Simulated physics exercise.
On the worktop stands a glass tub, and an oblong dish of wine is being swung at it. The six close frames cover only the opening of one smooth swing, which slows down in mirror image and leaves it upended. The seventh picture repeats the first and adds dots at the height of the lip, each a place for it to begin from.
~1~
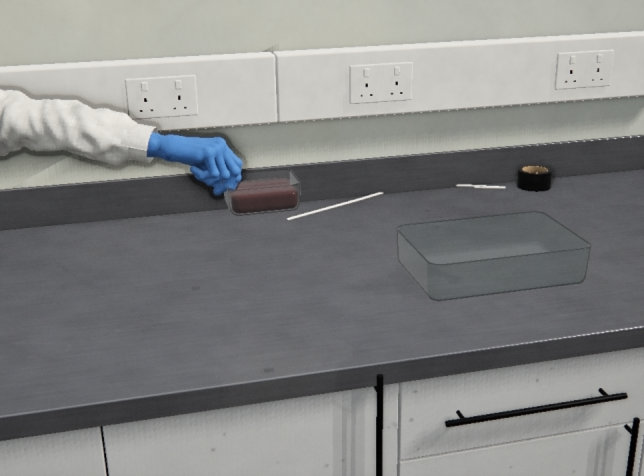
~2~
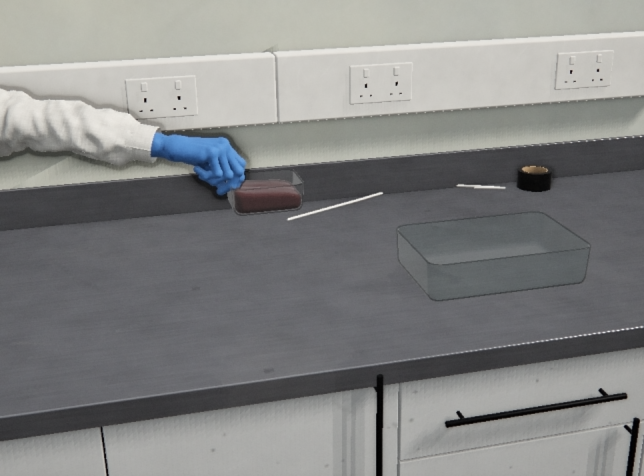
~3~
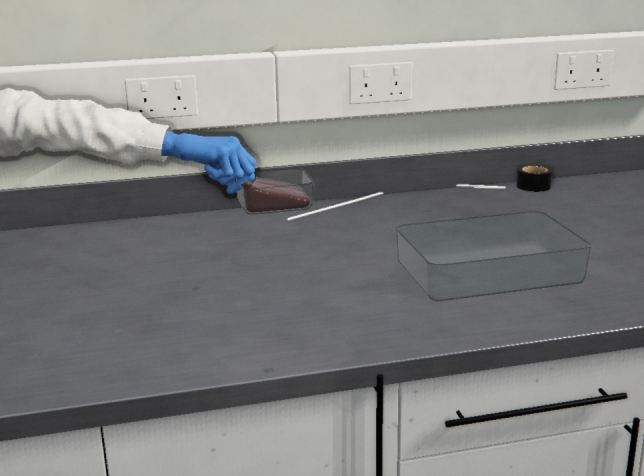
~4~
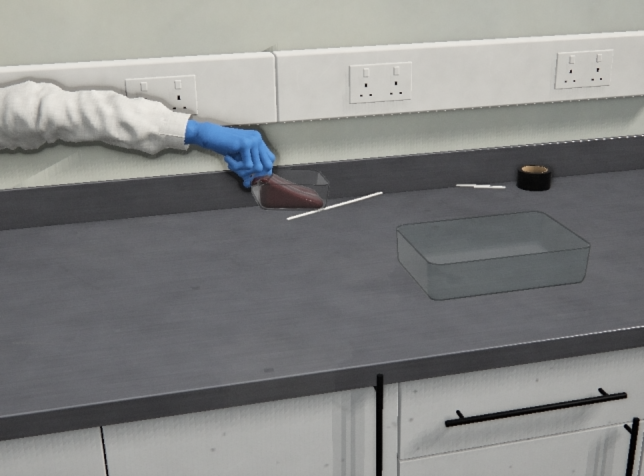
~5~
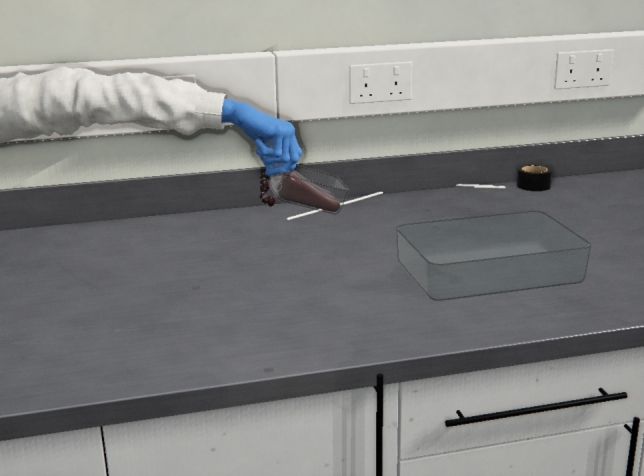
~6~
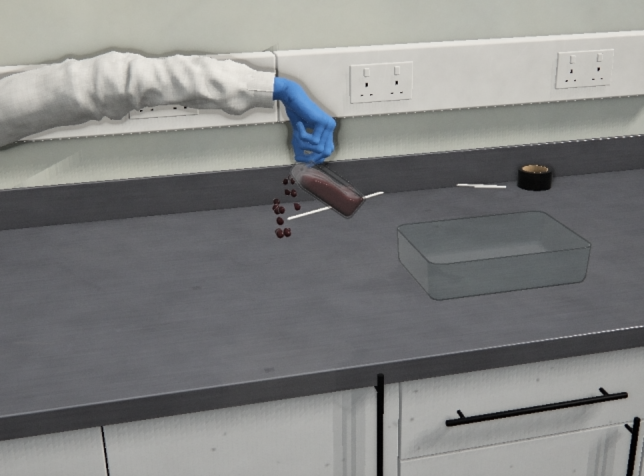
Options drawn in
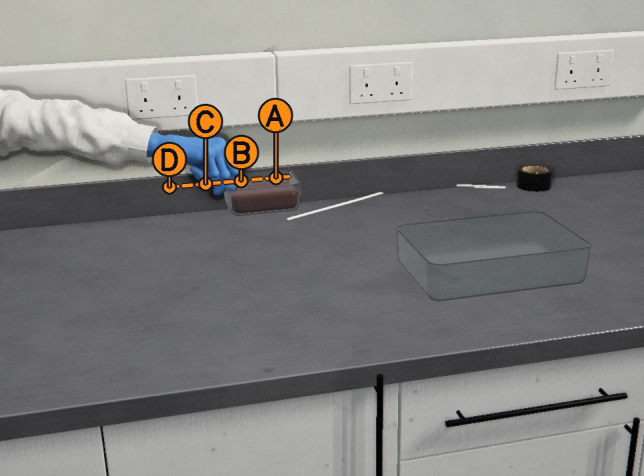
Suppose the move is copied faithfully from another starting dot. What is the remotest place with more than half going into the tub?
Take A.
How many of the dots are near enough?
One of the four.
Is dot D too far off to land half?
Yes, that goes wrong.
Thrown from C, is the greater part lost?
Yes, that goes wrong.
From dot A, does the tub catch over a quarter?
Yes, clearly.
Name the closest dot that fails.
That would be B.
In orange, A at (275, 177); B at (241, 180); C at (205, 183); D at (169, 187).
With A, about 69 % lands in the tub, 22 % falls short and 9 % goes beside or beyond.
With B, about 12 % lands in the tub, 82 % falls short and 6 % goes beside or beyond.
With C, about 0 % lands in the tub, 98 % falls short.
With D, about 0 % lands in the tub, 100 % falls short.
